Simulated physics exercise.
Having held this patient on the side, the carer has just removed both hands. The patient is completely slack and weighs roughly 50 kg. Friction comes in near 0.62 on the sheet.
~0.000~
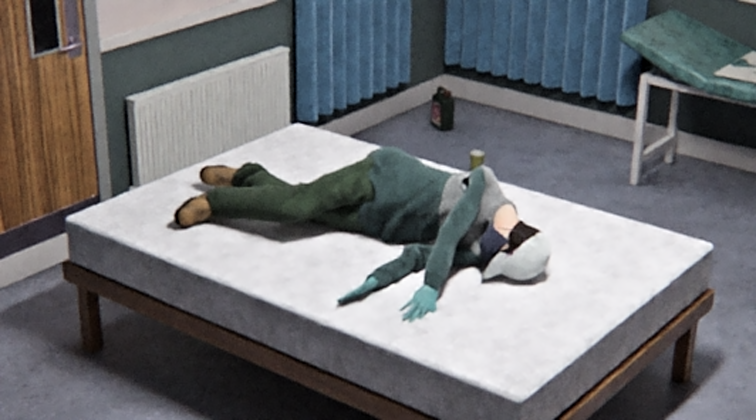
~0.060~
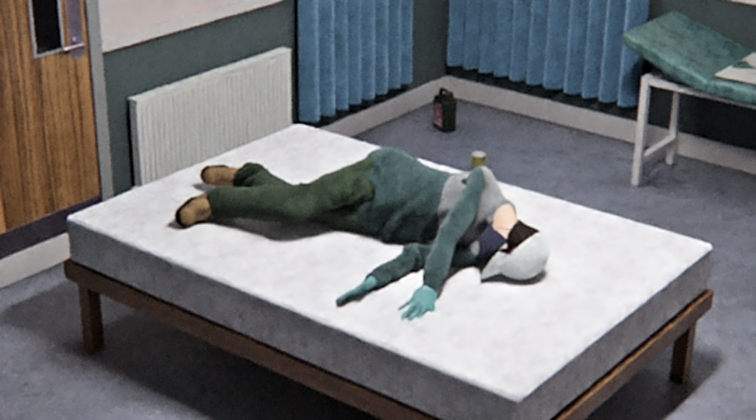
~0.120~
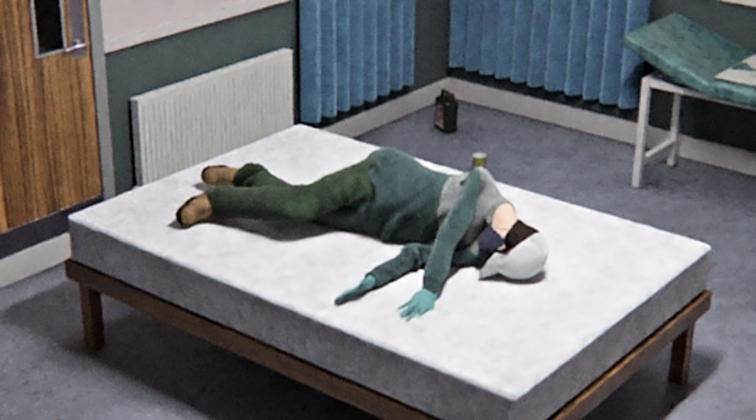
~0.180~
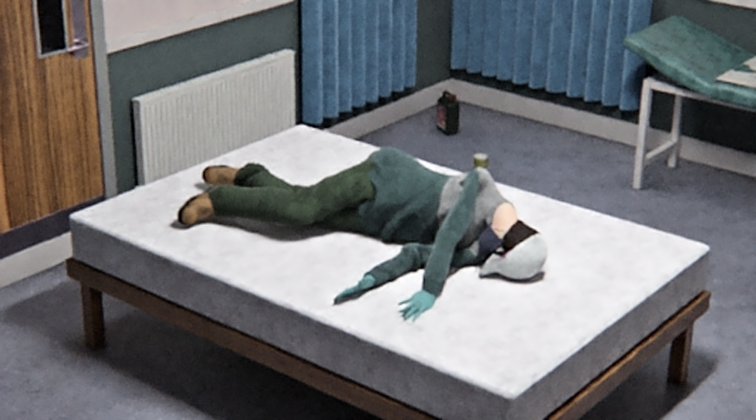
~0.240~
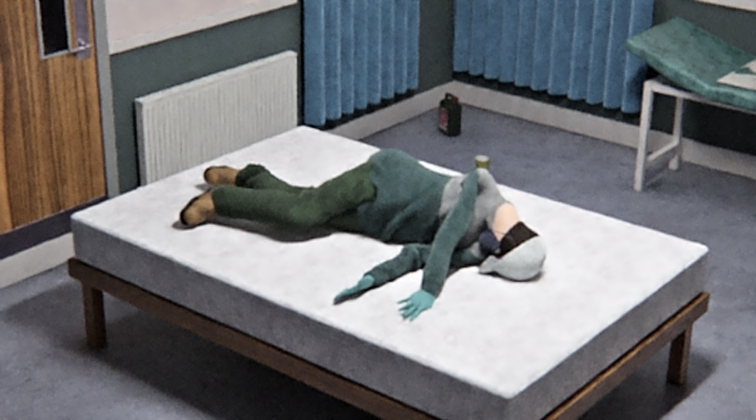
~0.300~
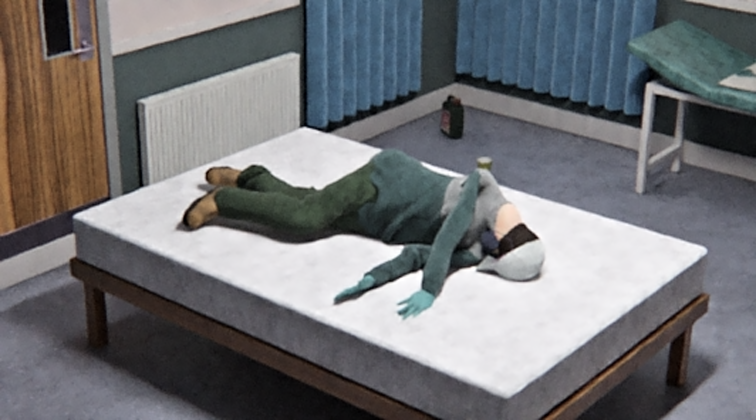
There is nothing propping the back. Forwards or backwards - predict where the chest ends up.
Backwards.
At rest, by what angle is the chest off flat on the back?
Some 50°.
After 0.54 s the chest is turned 70° from lying flat on the back, near (482, 215) in the last picture's view.
After 0.94 s the chest is turned 50° from lying flat on the back, near (486, 216) in the last picture's view.
After 1.54 s the chest is turned 50° from lying flat on the back, near (487, 216) in the last picture's view.
Final state at 4.0 s, chest sinks back.
